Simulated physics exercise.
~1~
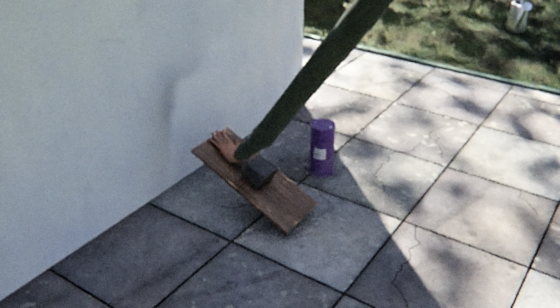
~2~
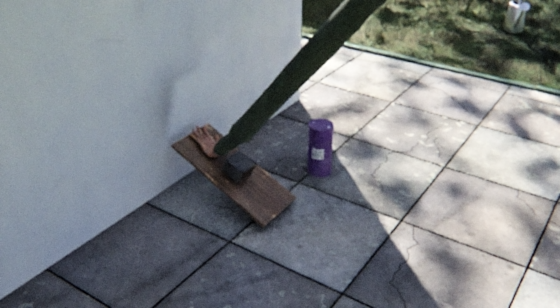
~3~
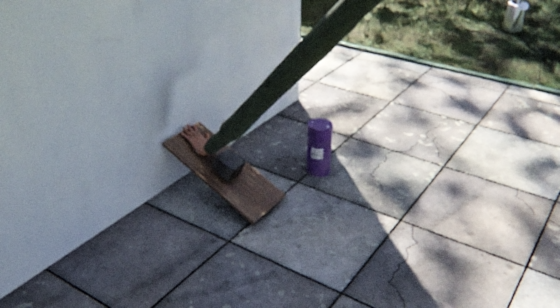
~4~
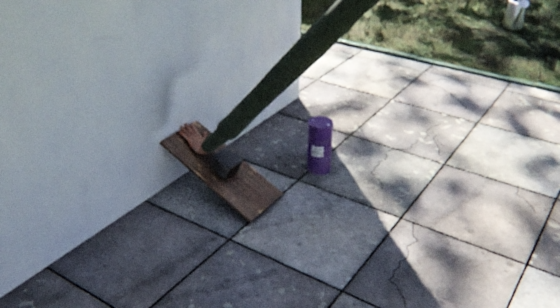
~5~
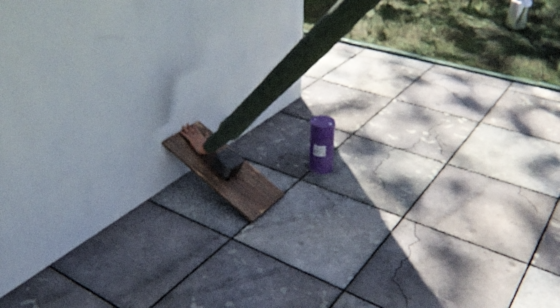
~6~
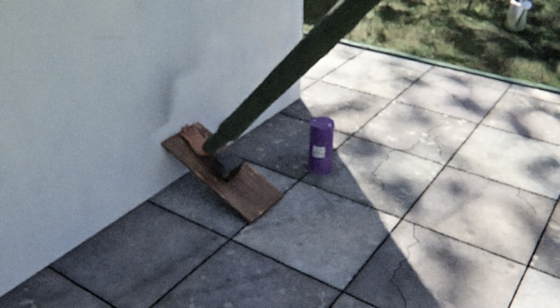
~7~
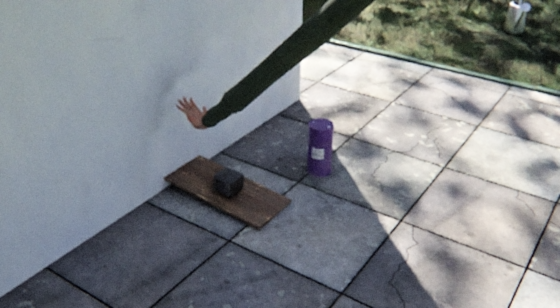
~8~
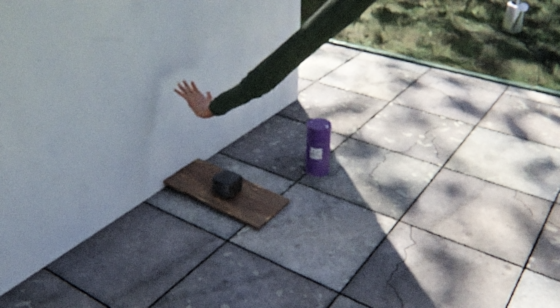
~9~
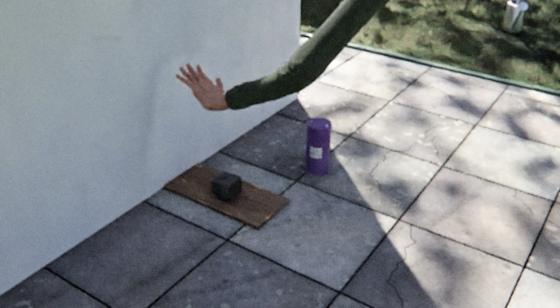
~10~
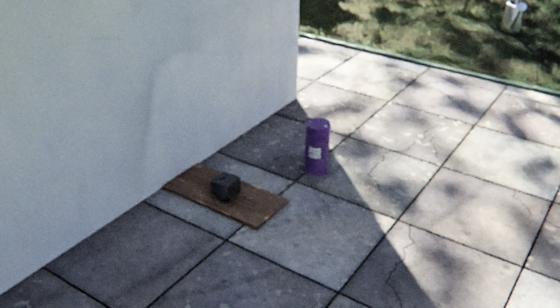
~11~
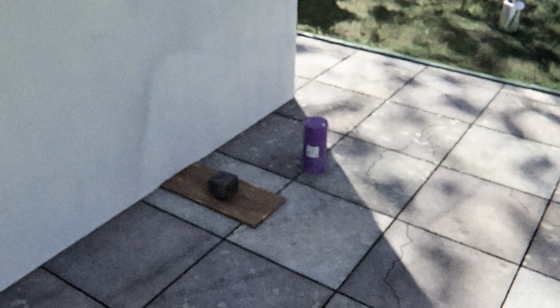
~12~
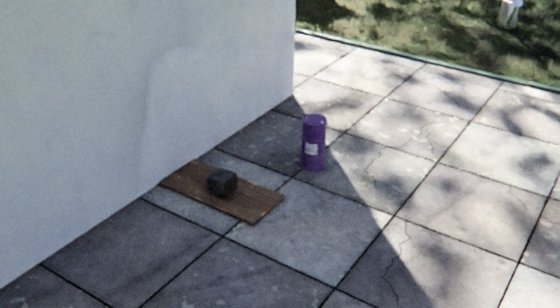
To begin with, a hand in a dark green sleeve holds a tilted brown board with a small dark block on it, above grey paving beside a white wall, while a purple canister stands to the right. The hand moves the board left until its upper end is up against the wall, then holds it there almost still. When the fingers let go, the board slips out and drops down onto the paving, with the block still on top. The open hand lifts away and leaves the view. The board stays lying low by the wall, and the canister still stands in its place.
